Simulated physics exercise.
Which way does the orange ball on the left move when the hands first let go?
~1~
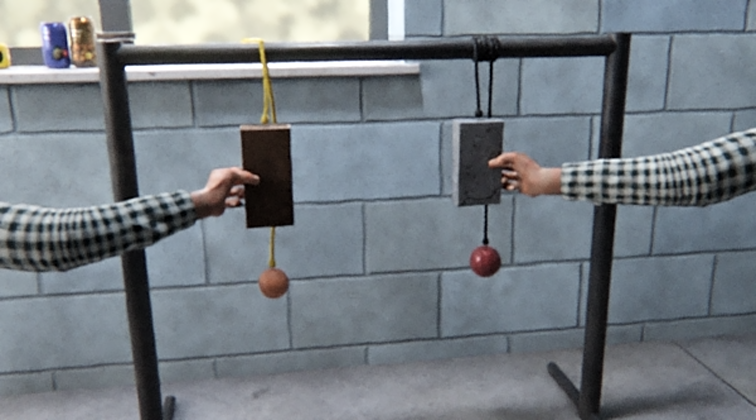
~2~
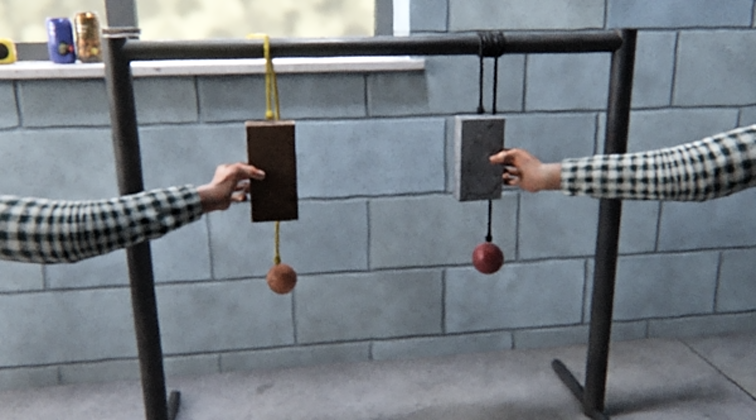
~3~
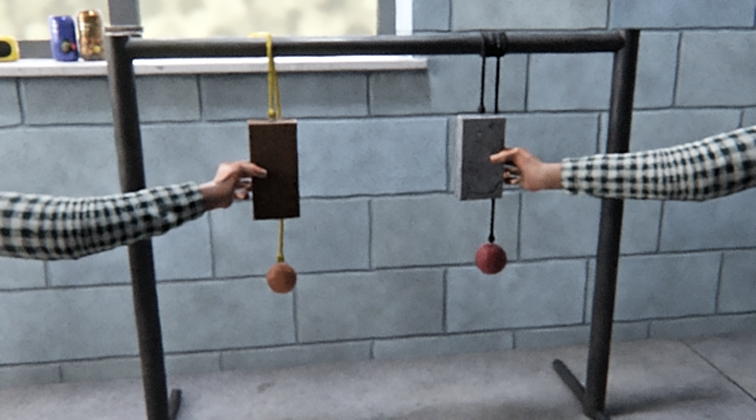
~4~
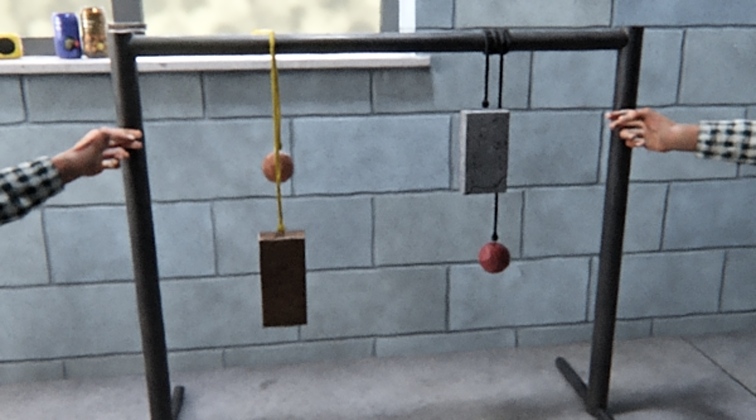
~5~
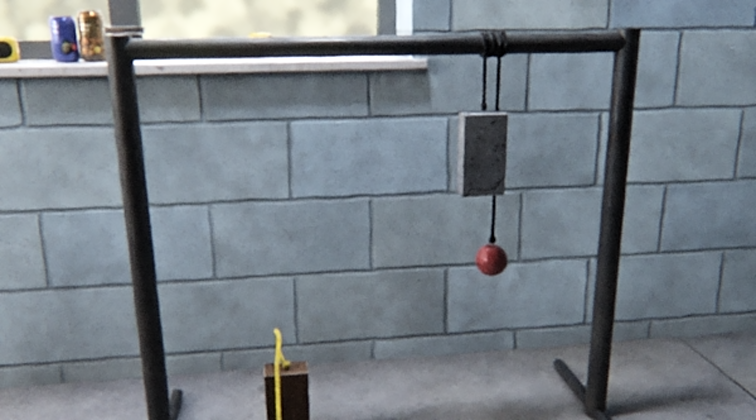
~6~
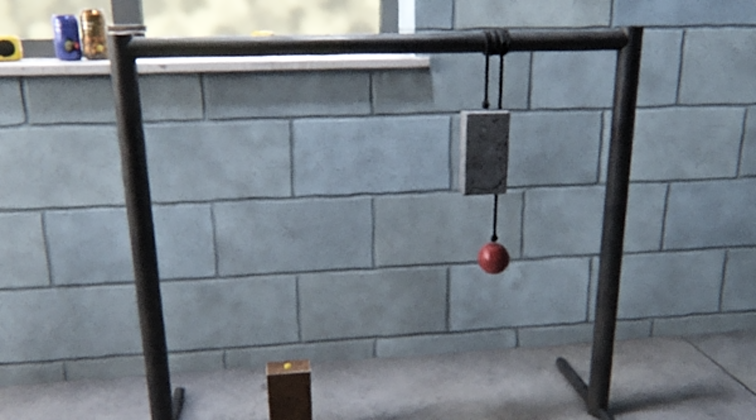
The orange ball on the left moves up towards the rail as the brick drops.
